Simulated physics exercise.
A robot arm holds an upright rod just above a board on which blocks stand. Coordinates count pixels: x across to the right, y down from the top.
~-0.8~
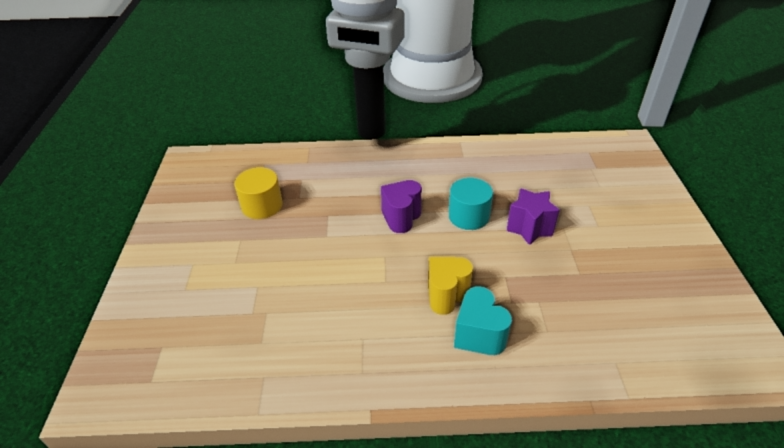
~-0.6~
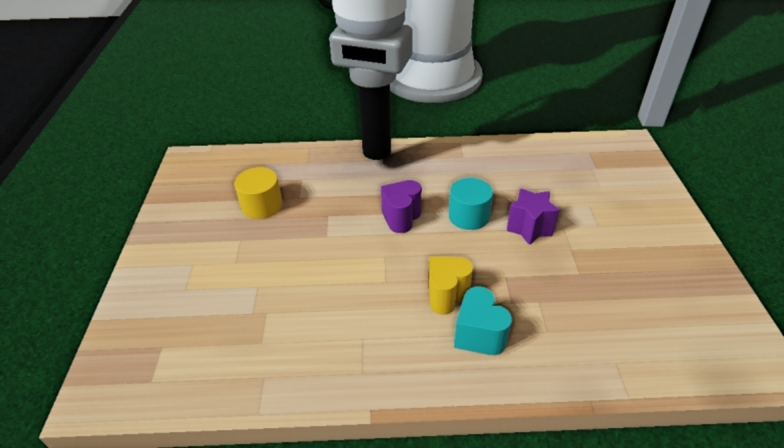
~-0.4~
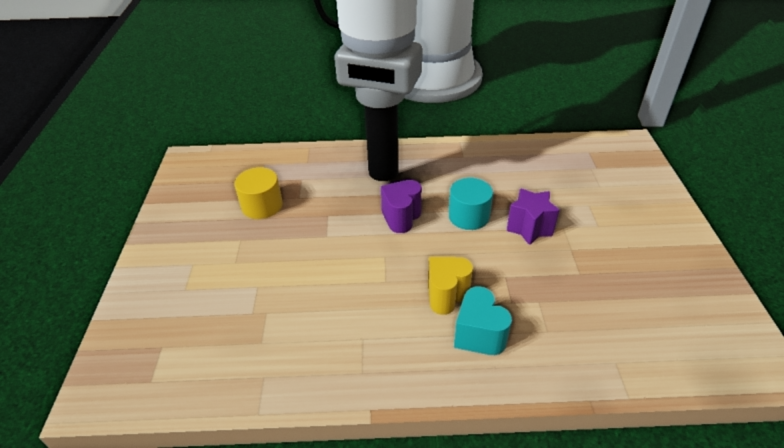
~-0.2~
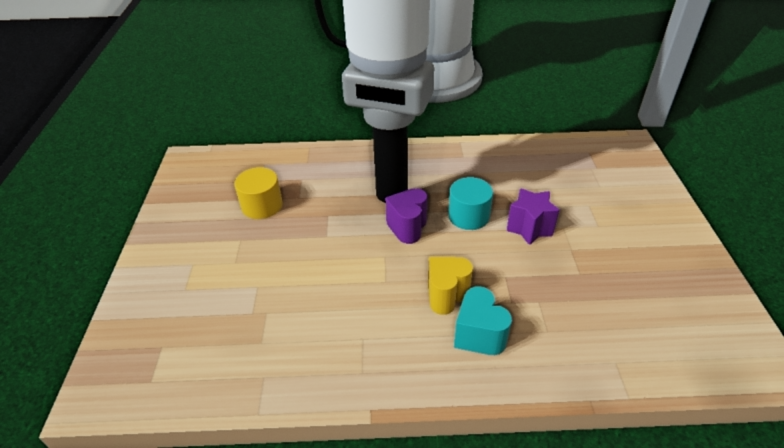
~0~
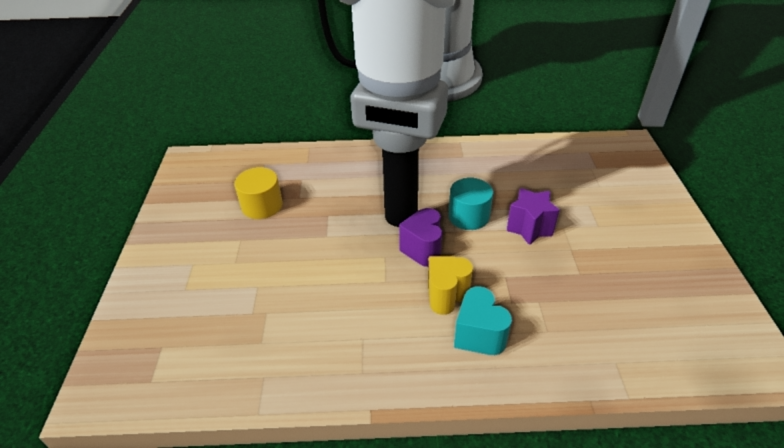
The clip shows a robot arm moving a black rod forward over a wooden board with six coloured blocks, then pushing the purple heart toward the viewer and slightly right, close to the yellow heart, while the others stay almost still.
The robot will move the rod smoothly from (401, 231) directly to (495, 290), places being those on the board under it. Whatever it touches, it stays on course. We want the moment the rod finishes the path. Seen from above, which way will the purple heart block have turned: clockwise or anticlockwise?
Clockwise from above.
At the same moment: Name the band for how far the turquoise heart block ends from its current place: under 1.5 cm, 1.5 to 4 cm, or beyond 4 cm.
Net shift: 1.5 to 4 cm.
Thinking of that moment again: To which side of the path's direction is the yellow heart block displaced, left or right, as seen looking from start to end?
The yellow heart block is shifted sideways to the right, facing along the path from start to end.
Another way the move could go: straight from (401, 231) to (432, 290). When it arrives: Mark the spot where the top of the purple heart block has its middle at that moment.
In the picture, that point is around (470, 256).
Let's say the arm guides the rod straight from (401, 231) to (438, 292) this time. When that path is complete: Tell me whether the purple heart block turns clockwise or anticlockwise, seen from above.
Seen from above, counterclockwise.
The first path, step by step. One third of the way, rod at (433, 234); purple heart block at (452, 246), turned 25° clockwise; yellow heart block at (453, 279).
Two thirds of the way, rod at (465, 255); purple heart block at (480, 271), turned 50° clockwise; yellow heart block at (457, 302), turned 25° clockwise; turquoise heart block at (494, 336), turned 15° anticlockwise.
At the end, rod at (498, 276); purple heart block at (504, 295), turned 60° clockwise; yellow heart block at (456, 307), turned 35° clockwise; turquoise circle not moved; turquoise heart block at (495, 343), turned 25° anticlockwise.
